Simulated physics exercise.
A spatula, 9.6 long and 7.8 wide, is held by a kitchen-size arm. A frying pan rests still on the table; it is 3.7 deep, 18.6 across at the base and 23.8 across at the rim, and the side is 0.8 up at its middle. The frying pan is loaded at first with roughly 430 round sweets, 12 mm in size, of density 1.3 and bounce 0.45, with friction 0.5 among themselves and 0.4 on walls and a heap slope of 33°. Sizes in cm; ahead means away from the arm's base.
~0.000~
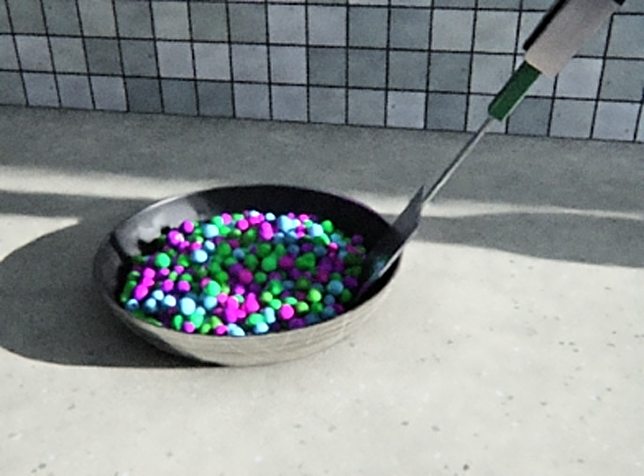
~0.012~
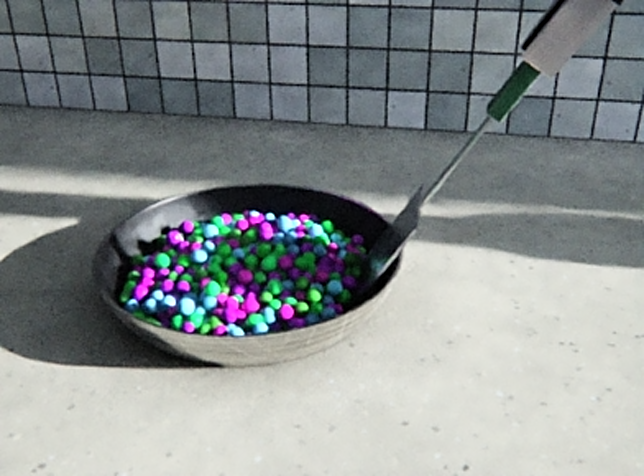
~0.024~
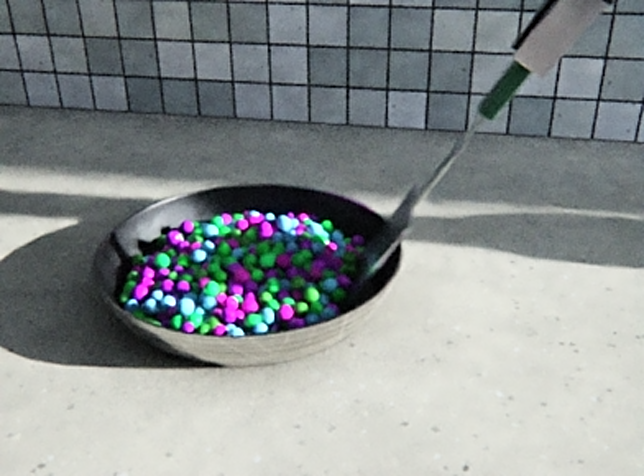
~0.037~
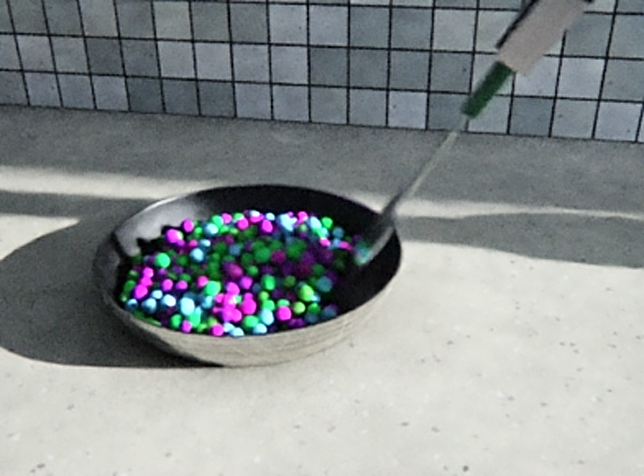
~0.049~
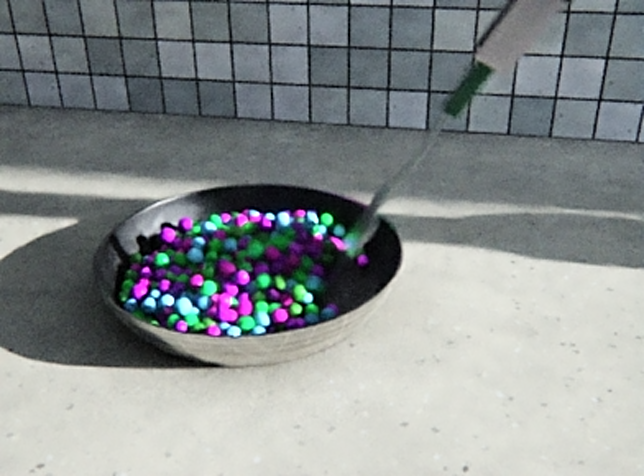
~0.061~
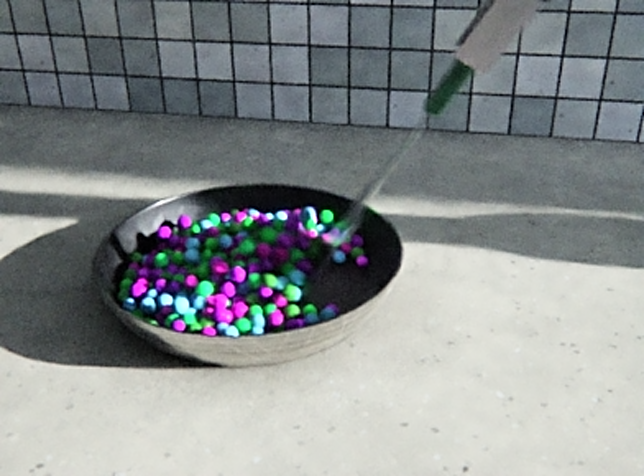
A dark frying pan sits on a pale, speckled countertop before a grey tiled wall, seen from slightly above by a still camera. It holds a heap of small round sweets in magenta, green and light blue, with a green-collared spatula slanting in from the upper right. The spatula rests at first, then sweeps left through the sweets, pushing some aside and baring the pan's right side.
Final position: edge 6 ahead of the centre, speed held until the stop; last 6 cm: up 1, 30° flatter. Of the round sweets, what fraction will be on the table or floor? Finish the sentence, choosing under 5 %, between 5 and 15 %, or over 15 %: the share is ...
The share is between 5 and 15 %.
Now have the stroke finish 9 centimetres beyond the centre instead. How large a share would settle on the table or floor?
With that change, I'd expect about 20 per cent.
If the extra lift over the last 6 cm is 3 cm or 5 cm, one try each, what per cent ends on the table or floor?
It works out to some 15 per cent for the first setting and some 20 per cent for the second.
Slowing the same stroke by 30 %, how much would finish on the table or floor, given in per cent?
Roughly 0 in a hundred.
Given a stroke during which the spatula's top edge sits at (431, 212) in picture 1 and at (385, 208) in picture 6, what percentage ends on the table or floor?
Near 5 in a hundred.
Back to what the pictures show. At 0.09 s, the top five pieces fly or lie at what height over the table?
Somewhere near 6 cm, I'd say.
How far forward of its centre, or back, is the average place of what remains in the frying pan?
Offset forward: Around 4.0 cm.
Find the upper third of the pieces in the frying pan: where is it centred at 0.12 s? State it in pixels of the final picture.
I'd put it close to (221, 245).
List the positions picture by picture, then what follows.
The first frame shows spatula top edge at (422, 205), sloping 58°; upper third of the load around (254, 262), from x 125 to 365, top at y 215; 431 in the frying pan.
The second frame shows spatula top edge at (420, 205), sloping 58°; upper third of the load around (254, 262), from x 125 to 365, top at y 215.
The third frame shows spatula top edge at (413, 205), sloping 58°; upper third of the load around (260, 261), from x 125 to 365, top at y 215.
The fourth frame shows spatula top edge at (398, 204), sloping 58°; upper third of the load around (265, 260), from x 125 to 365, top at y 215.
The fifth frame shows spatula top edge at (381, 202), sloping 58°; upper third of the load around (258, 254), from x 125 to 365, top at y 215.
The sixth frame shows spatula top edge at (364, 201), sloping 58°; upper third of the load around (254, 251), from x 125 to 365, top at y 215; 431 in the frying pan.
After 0.09 s, sloping 57°, highest piece 7 above the table; 431 in the frying pan.
After 0.12 s, sloping 46°, highest piece 8 above the table; 431 in the frying pan.
After 0.34 s, sloping 28°, highest piece 5 above the table; 401 in the frying pan, 29 on the table or floor, 1 on the blade or in flight.
After 1.39 s, sloping 28°, highest piece 5 above the table; 400 in the frying pan, 31 on the table or floor.
At rest, 400 in the frying pan, 31 on the table or floor. That is 7 % on the table or floor.
